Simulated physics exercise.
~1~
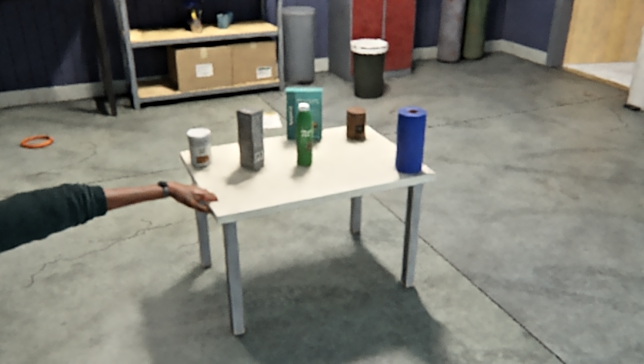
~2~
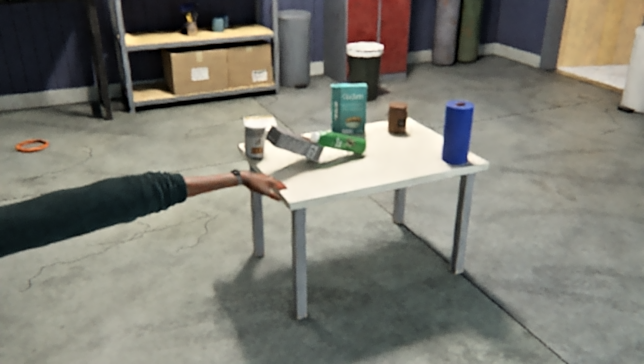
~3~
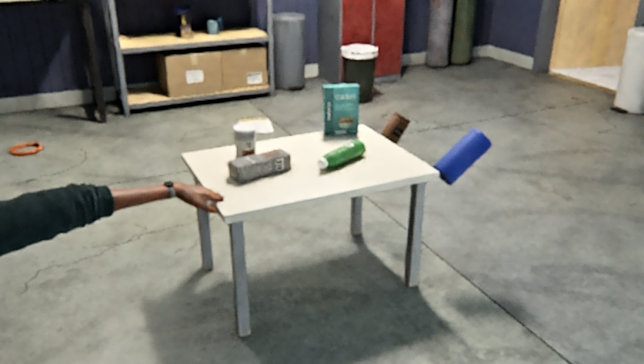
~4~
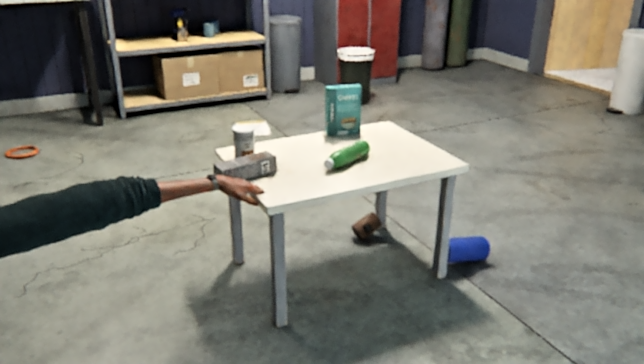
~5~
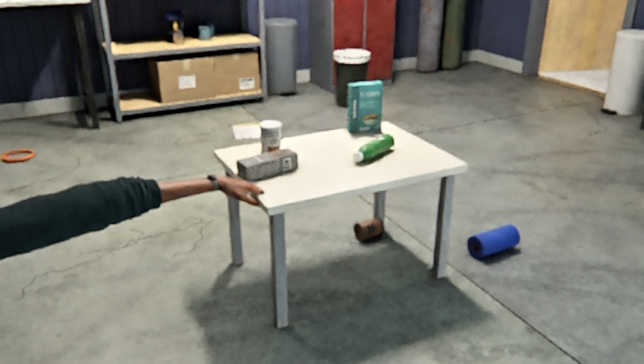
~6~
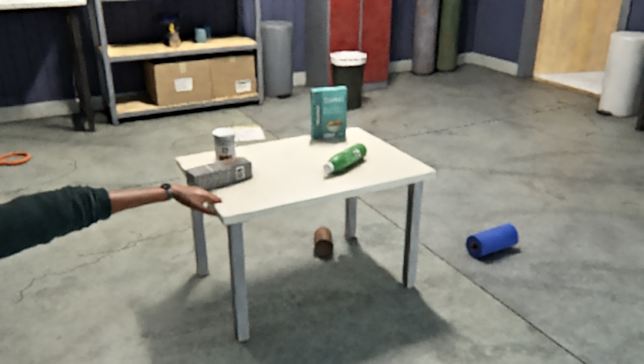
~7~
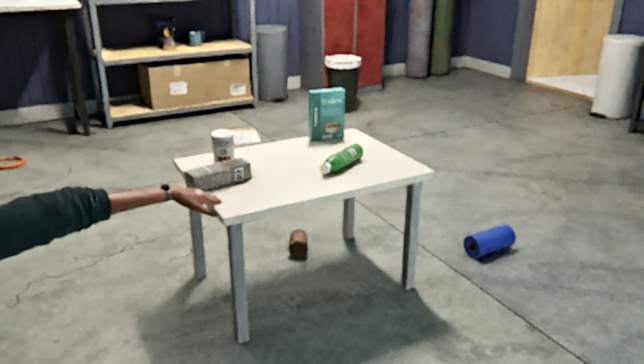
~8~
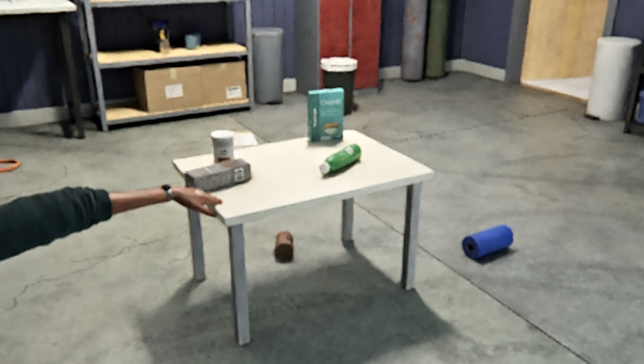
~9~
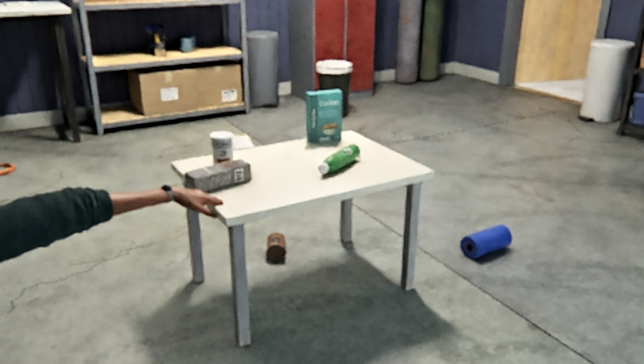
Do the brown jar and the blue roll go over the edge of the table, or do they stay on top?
Both go over the edge. The brown jar and the blue roll end up lying on the floor.
Table jerked back and forth by a hand, toppling a grey carton and green bottle and dropping a blue roll and brown jar to the floor.
